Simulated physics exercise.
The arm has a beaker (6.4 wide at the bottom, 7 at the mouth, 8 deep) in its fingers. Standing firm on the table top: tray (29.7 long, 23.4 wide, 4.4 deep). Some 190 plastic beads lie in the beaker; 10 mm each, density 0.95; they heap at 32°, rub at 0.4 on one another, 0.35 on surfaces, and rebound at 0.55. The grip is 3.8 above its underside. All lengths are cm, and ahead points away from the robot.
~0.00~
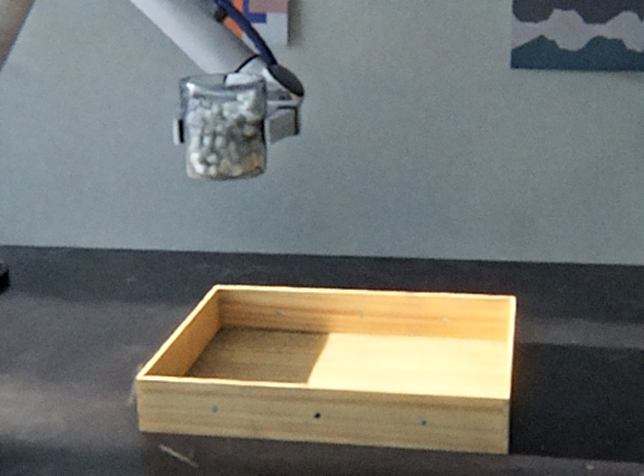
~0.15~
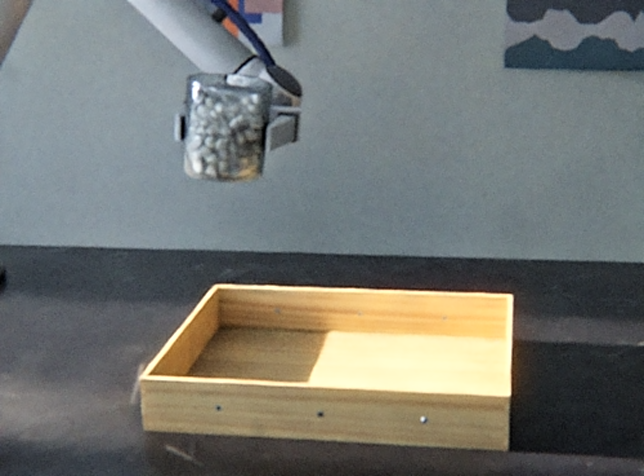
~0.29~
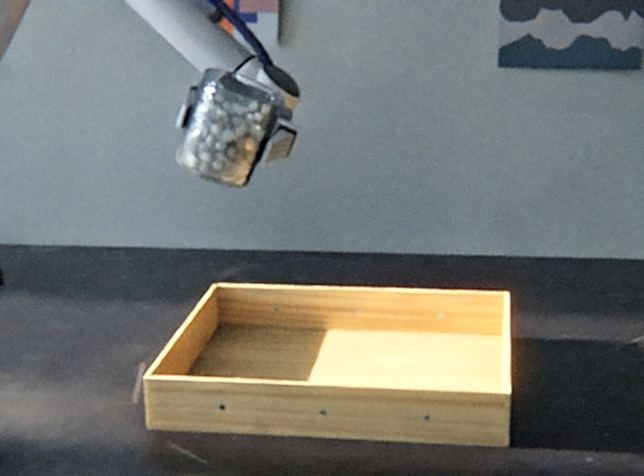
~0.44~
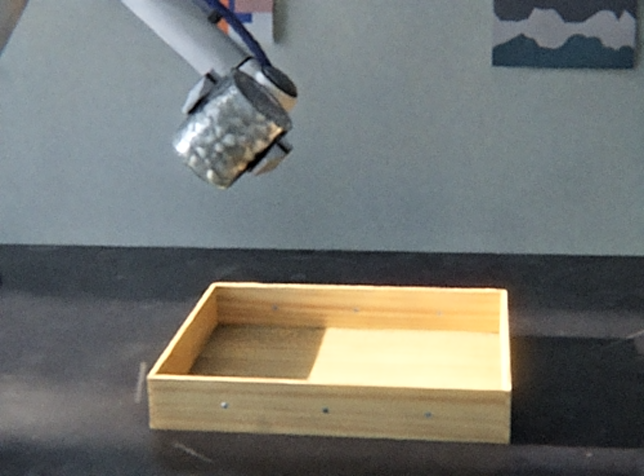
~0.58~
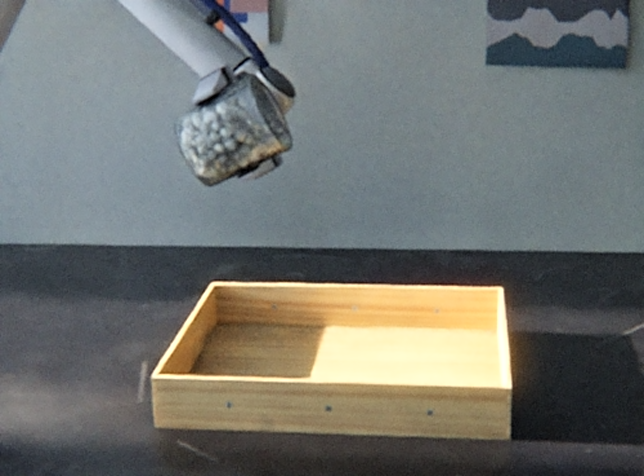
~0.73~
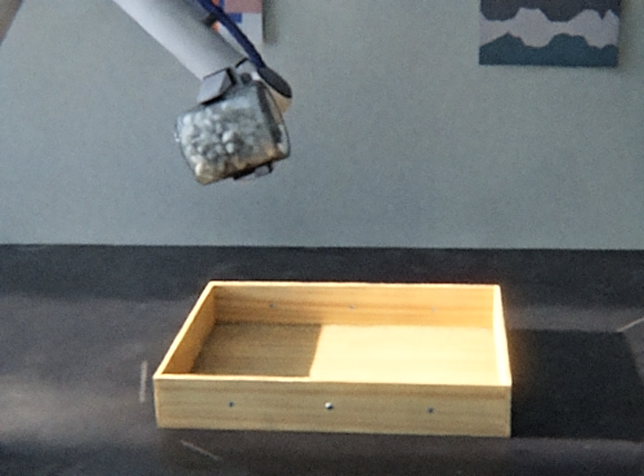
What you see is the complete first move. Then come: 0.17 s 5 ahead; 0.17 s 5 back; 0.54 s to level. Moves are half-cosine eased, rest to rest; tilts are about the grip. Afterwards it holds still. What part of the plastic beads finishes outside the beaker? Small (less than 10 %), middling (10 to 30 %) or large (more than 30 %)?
A middling share, 10 to 30 %, ends outside the beaker.
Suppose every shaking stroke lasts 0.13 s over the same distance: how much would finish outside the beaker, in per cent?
In that case some 35 per cent.
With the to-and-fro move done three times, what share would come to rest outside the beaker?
Then about 40 per cent.
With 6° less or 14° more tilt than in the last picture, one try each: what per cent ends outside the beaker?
Some 10 and 50 per cent.
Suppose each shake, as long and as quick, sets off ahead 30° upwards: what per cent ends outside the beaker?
About 20 per cent.
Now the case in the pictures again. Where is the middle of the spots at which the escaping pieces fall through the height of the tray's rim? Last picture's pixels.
Near (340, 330).
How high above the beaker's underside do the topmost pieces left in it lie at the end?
About 6.5 cm.
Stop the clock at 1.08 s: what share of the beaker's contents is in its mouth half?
Some 45 per cent.
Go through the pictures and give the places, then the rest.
The beaker middle at (225, 128), level; upper third of the load around (227, 121), from x 190 to 260, top at y 100; 188 in the beaker, in the first frame.
The beaker middle at (227, 129), tilted 7° forward; upper third of the load around (227, 123), from x 195 to 260, top at y 105, in the second frame.
The beaker middle at (228, 130), tilted 24° forward; upper third of the load around (222, 123), from x 190 to 265, top at y 105, in the third frame.
The beaker middle at (229, 132), tilted 45° forward; upper third of the load around (220, 123), from x 185 to 270, top at y 100, in the fourth frame.
The beaker middle at (231, 133), tilted 62° forward; upper third of the load around (219, 122), from x 185 to 270, top at y 100, in the fifth frame.
The beaker middle at (231, 135), tilted 69° forward; upper third of the load around (218, 125), from x 190 to 280, top at y 110; 188 in the beaker, in the sixth frame.
After 1.08 s, tilted 69° forward, highest piece 24 above the table; 157 in the beaker, 1 in the tray, 30 in flight or on a rim.
After 1.43 s, tilted 17° forward, highest piece 27 above the table; 154 in the beaker, 34 in the tray.
After 1.81 s, level, highest piece 26 above the table; 154 in the beaker, 34 in the tray.
After 2.86 s, level, highest piece 26 above the table; 154 in the beaker, 34 in the tray.
In the end, 154 in the beaker, 34 in the tray. That is 18 % outside the beaker.
